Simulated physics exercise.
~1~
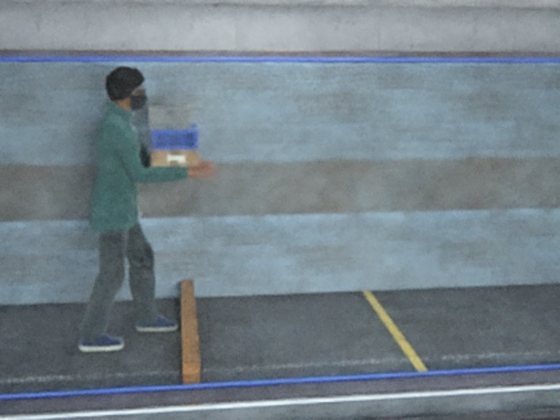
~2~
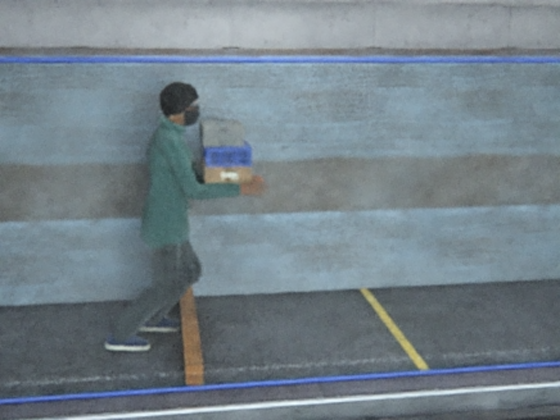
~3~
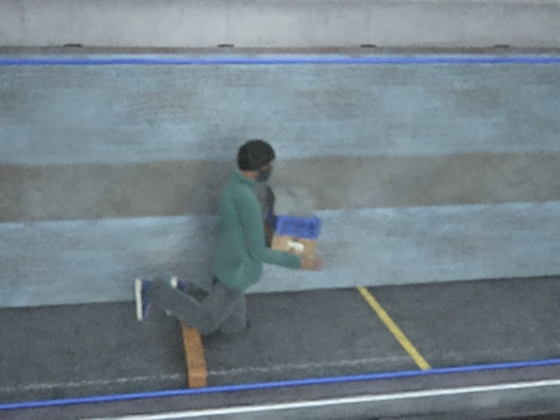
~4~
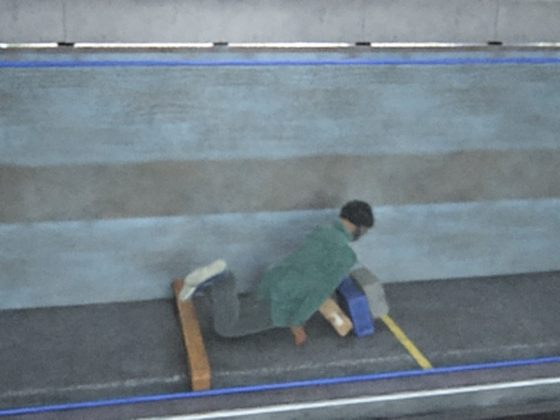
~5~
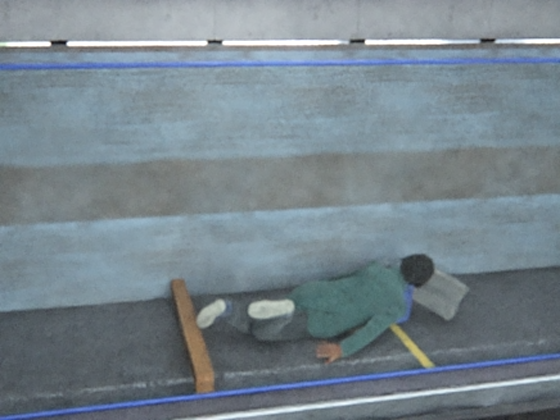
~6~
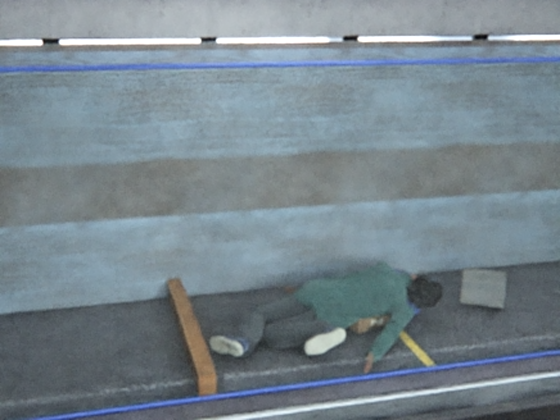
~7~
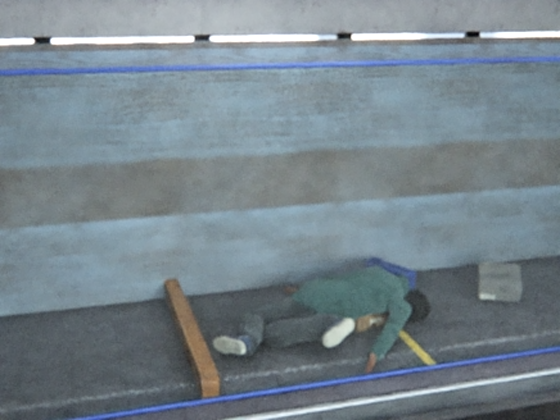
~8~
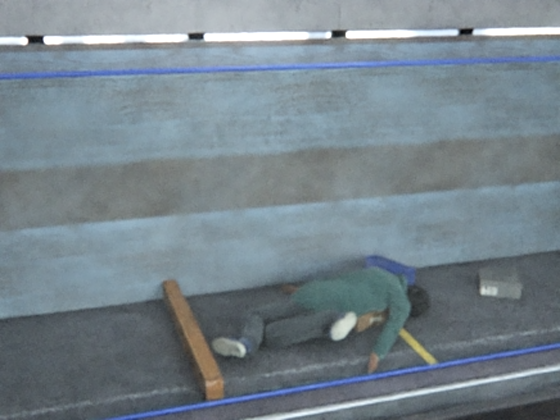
A courier in a green jacket, dark cap and mask carries a stack of grey, blue and brown boxes across a dark floor, seen from the side against a blue and brown striped wall. A wooden rail lies ahead, with a yellow line farther right. He pitches forward over the rail, dropping to his knees with the boxes still before him. He then sprawls face down as the stack tips and scatters. The grey parcel tumbles well past the line, the blue crate rests just beyond it, and the brown parcel stays short, beside his limp body, his head across the line.
